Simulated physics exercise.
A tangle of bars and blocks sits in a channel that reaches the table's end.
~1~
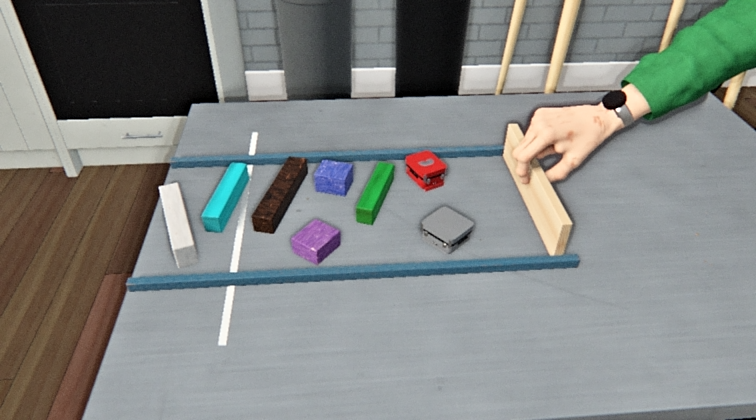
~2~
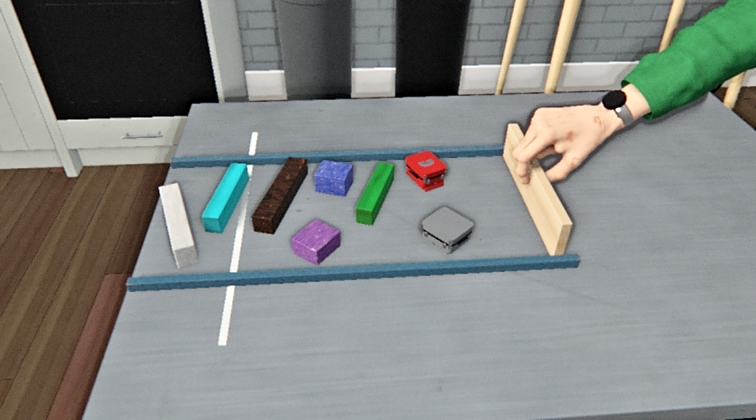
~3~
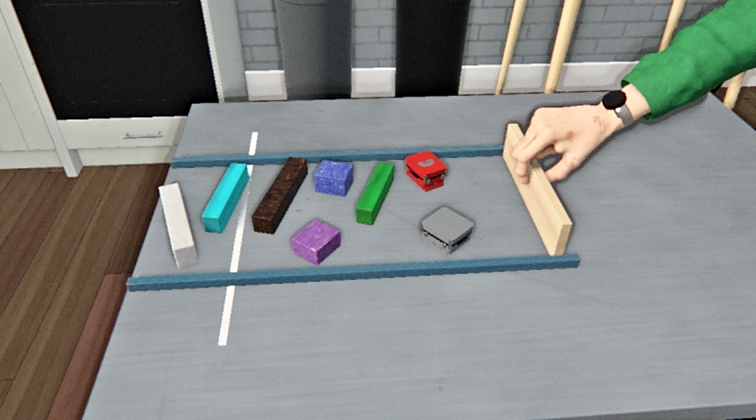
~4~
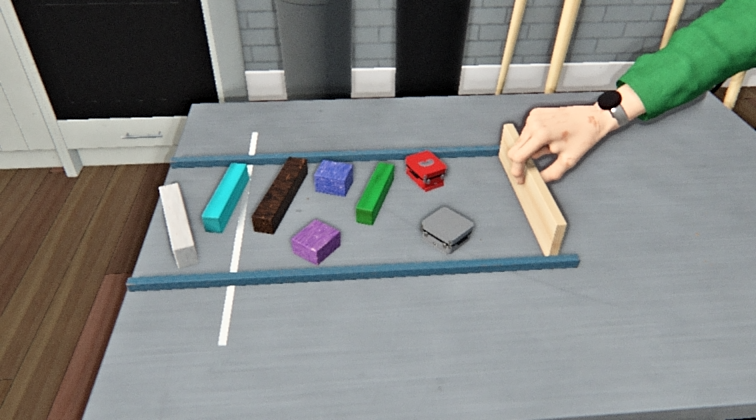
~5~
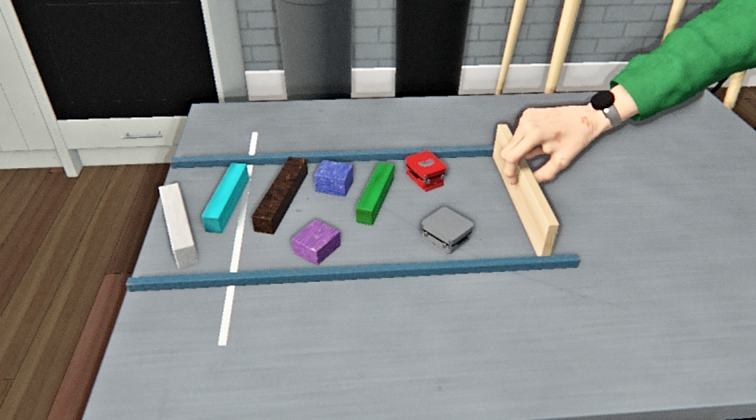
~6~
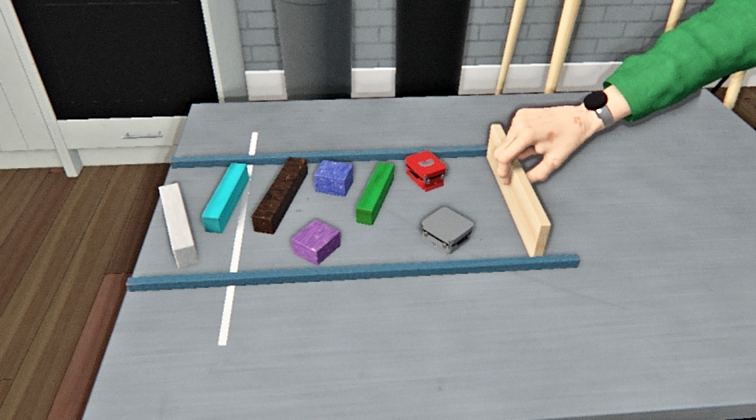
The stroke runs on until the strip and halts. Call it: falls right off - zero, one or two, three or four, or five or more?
Call: One or two.
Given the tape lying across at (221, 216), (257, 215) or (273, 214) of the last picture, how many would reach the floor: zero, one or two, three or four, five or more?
Three or four; not one; zero.
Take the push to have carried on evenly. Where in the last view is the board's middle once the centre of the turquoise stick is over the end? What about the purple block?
Its middle is about (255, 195) and about (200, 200).
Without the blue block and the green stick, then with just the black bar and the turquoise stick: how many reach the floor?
Fallen: 0 in the first try, 0 in the other.
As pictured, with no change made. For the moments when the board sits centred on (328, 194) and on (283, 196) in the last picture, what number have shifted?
First position 7; second position 8.
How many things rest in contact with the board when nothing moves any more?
Contact count: 2.
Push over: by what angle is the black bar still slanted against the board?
I'd estimate about 45 degrees.
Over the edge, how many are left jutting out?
Number: 1.
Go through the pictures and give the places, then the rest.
The first frame shows white bar (178, 223); turquoise stick (227, 196); black bar (282, 193); board (533, 185); tape (242, 215).
The second frame shows turquoise stick (227, 197); grey case (447, 232).
The third frame shows black bar (282, 193); blue block (334, 178).
The fourth frame shows white bar (178, 223); red case (425, 172).
The fifth frame shows turquoise stick (227, 197); board (521, 186).
The sixth frame shows white bar (178, 223); turquoise stick (227, 197); black bar (282, 193); board (515, 186); tape (242, 215).
Early on, none off yet; white bar at rest near (178, 223); turquoise stick at rest near (227, 197); black bar at rest near (282, 193).
Finally, the number that fall off is one or two; lost, turquoise stick and white bar.
